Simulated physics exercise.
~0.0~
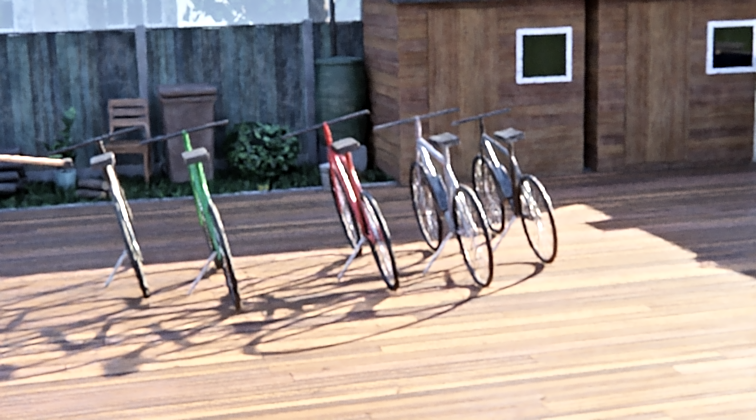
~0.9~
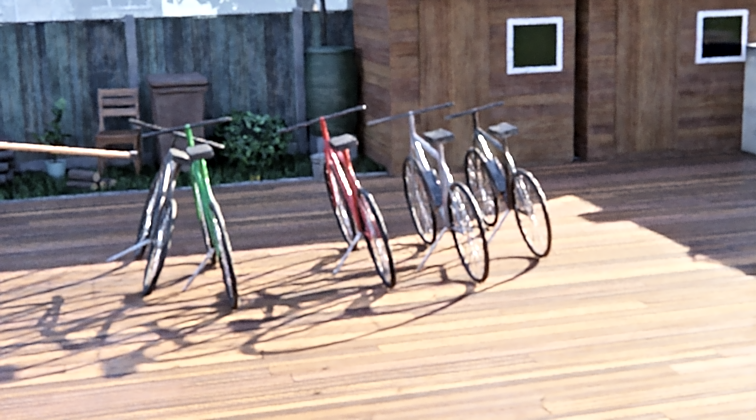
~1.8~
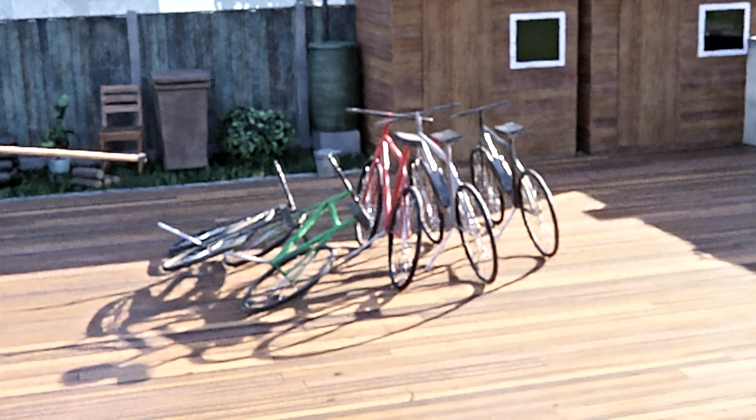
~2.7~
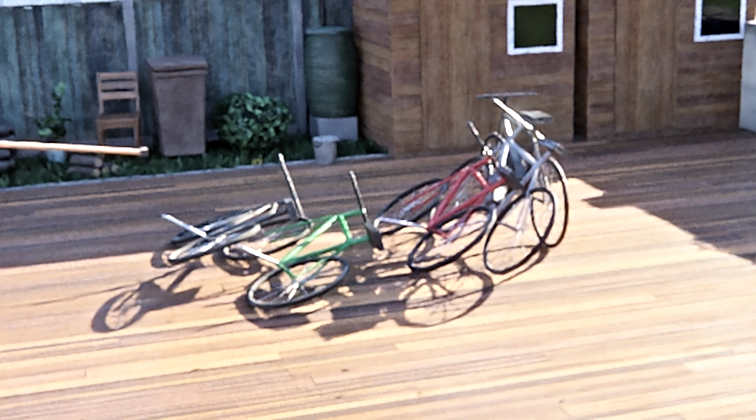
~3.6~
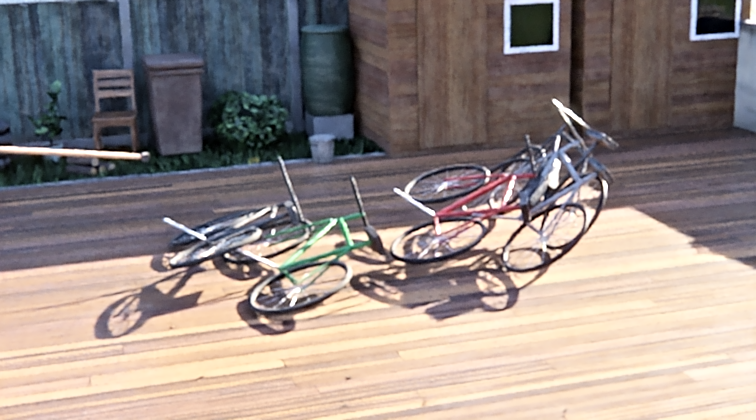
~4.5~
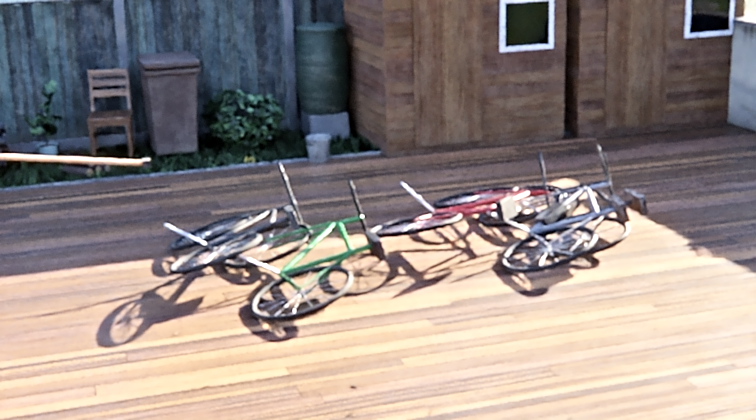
Two wooden sheds and a weathered fence stand behind a sunlit plank deck, seen from slightly above as the view drifts gently sideways. Five bicycles stand in a row, with a dark one at the left, then green, red and two greyish ones. A pole reaches in from the left and the leftmost bicycle tips into the green one. Both topple to the right, and the red bicycle falls against its grey neighbour, which leans into the last. The pole stays still as the remaining bicycles collapse, leaving all five lying across the deck.
